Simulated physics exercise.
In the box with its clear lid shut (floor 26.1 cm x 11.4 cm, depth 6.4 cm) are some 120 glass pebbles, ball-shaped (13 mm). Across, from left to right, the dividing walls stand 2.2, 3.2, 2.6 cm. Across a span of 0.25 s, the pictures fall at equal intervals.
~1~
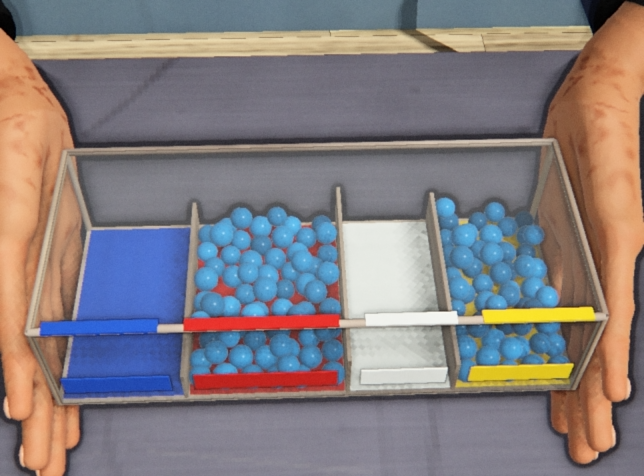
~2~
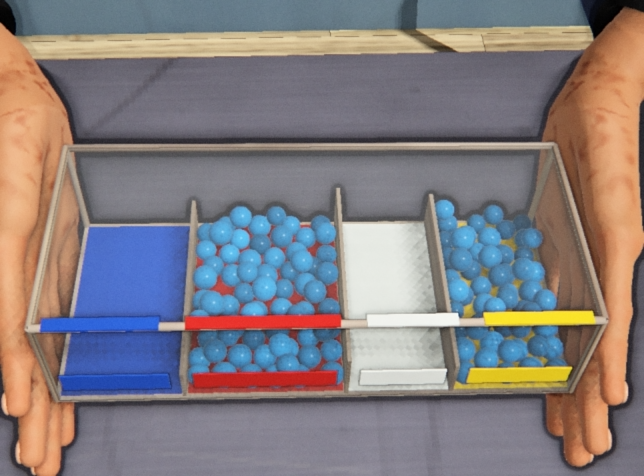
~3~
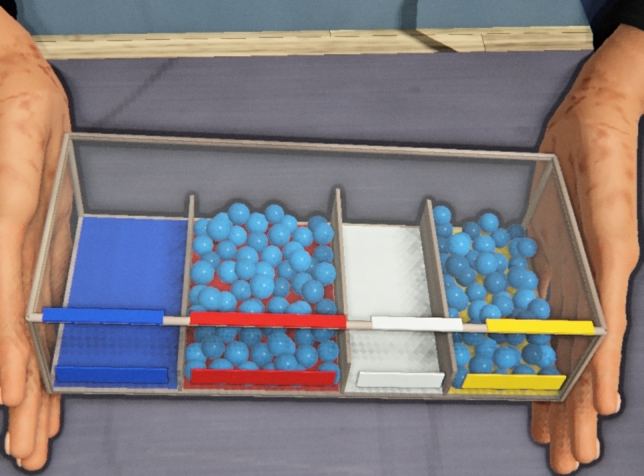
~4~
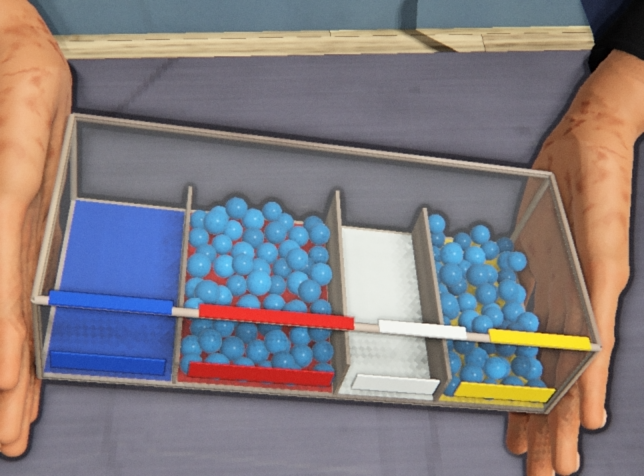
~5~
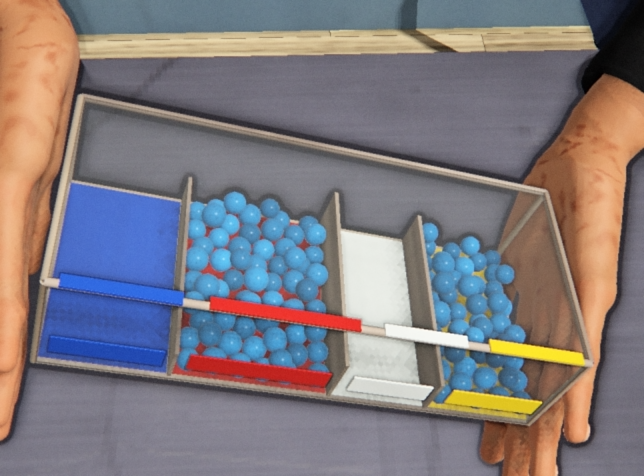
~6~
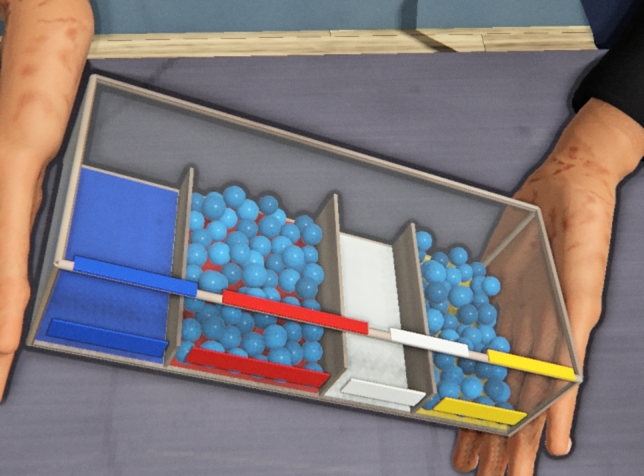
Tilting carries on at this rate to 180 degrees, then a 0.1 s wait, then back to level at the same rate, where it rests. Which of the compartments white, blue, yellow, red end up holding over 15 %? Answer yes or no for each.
White compartment - no; blue compartment - no; yellow compartment - yes; red compartment - no.
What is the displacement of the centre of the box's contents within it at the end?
About 7.5 centimetres.
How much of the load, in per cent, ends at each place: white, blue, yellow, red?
In per cent: White 0; blue 0; yellow 100; red 0.
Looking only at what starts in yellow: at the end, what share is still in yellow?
Roughly 100 percent.
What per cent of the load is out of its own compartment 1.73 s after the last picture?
Roughly 55 %.
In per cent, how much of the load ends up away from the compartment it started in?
Around 55 per cent ends up outside its starting compartment.
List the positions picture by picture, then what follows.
Box at (320, 332); tilt 0 degrees; yellow 45 %, red 55 %, in the first frame.
Box at (321, 332); tilt 1 degrees, in the second frame.
Box at (325, 332); tilt 5 degrees; low side right, in the third frame.
Box at (331, 333); tilt 11 degrees; low side right, in the fourth frame.
Box at (336, 334); tilt 18 degrees; low side right, in the fifth frame.
Box at (342, 335); tilt 24 degrees; low side right; yellow 45 %, red 55 %, in the sixth frame.
Then, 0.94 s after the last picture, tilt 140 degrees; white 10 %, yellow 85 %; middle of all pieces near (197, 344).
Then, 1.73 s after the last picture, tilt 149 degrees; white 15 %, yellow 85 %; middle of all pieces near (185, 337).
Then, 2.45 s after the last picture, tilt 59 degrees; yellow 100 %; middle of all pieces near (406, 362).
Then, 3.14 s after the last picture, tilt 0 degrees; yellow 100 %; middle of all pieces near (508, 278).
In the end, white 0 %, blue 0 %, yellow 100 %, red 0 %.
